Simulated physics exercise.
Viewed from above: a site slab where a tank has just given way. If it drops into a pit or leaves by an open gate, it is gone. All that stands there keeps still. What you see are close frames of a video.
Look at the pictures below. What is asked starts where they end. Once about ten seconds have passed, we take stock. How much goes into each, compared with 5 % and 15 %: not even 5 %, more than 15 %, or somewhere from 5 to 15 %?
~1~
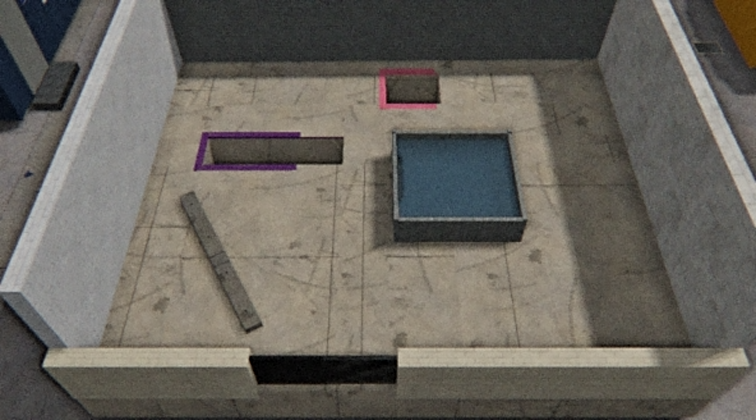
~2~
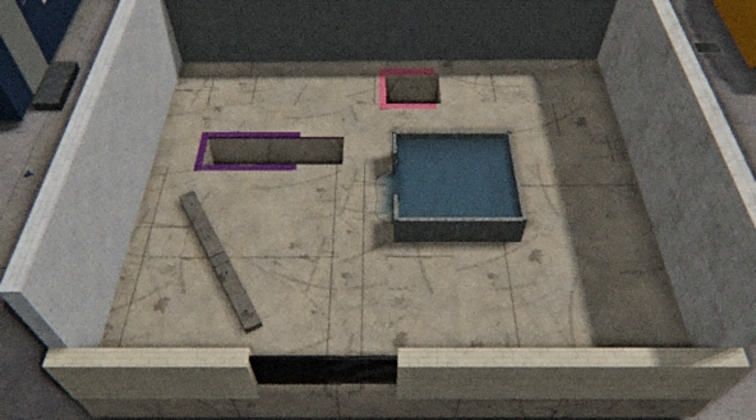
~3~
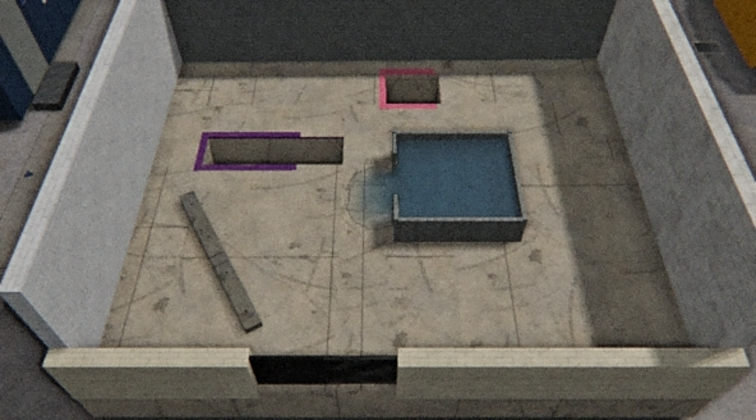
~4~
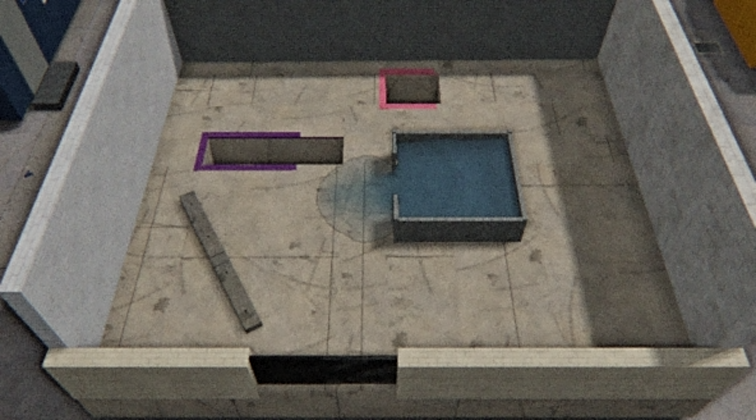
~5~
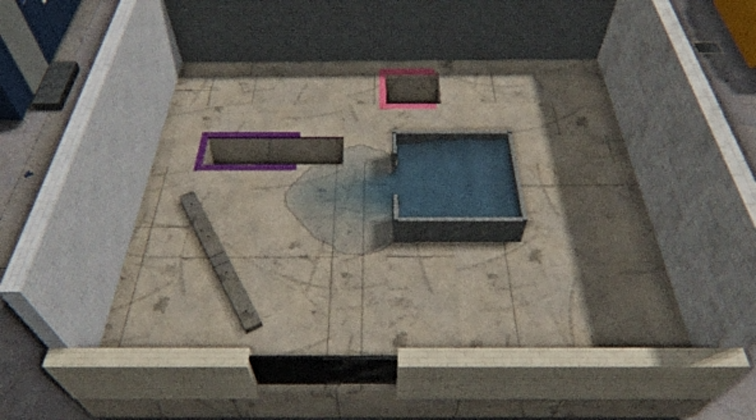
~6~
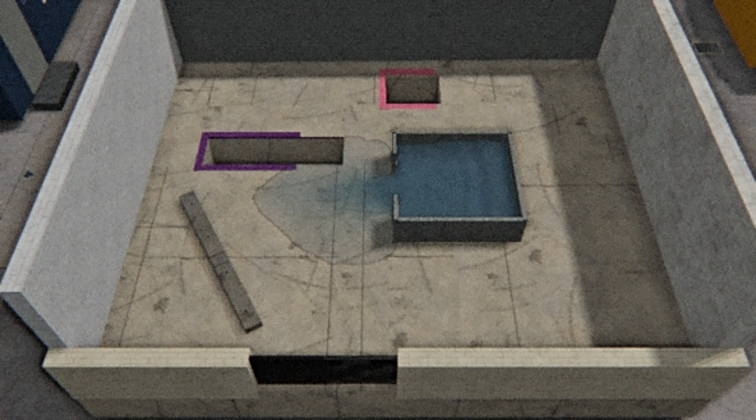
The gate lands in the bottom band - below five per cent, the purple pit lands in the top band - past fifteen per cent, the pink pit lands in the bottom band - below five per cent.
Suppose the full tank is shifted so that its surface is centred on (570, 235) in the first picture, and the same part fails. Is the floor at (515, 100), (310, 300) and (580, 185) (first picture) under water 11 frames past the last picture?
Unflooded - soaked - unflooded.
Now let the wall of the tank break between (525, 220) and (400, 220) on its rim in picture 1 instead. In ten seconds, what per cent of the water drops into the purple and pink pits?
Per cent: Purple 14, pink 4.
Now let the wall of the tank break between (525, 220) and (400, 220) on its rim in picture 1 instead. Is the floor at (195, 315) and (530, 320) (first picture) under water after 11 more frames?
In that order: No water, wet.
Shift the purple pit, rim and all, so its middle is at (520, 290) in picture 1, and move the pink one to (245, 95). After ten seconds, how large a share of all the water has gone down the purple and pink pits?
The purple pit ends up with 2 per cent, the pink pit with 25 per cent.
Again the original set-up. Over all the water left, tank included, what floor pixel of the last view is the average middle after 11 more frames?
The water centres close to (391, 201).
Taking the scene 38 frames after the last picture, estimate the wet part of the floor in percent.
Roughly 40 per cent.
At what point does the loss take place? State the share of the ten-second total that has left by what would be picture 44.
My guess would be around 70 percent.
A moment on, water covers 15 % of the floor; the gate 0 %, the purple pit 4 %, the pink pit 0 %.
Next, water covers 15 % of the floor; the gate 0 %, the purple pit 9 %, the pink pit 0 %.
Then, water covers 25 % of the floor; the gate 0 %, the purple pit 16 %, the pink pit 0 %.
Later, water covers 40 % of the floor; the gate 0 %, the purple pit 28 %, the pink pit 0 %.
In the end, water covers 50 % of the floor; the gate 0 %, the purple pit 39 %, the pink pit 1 %.
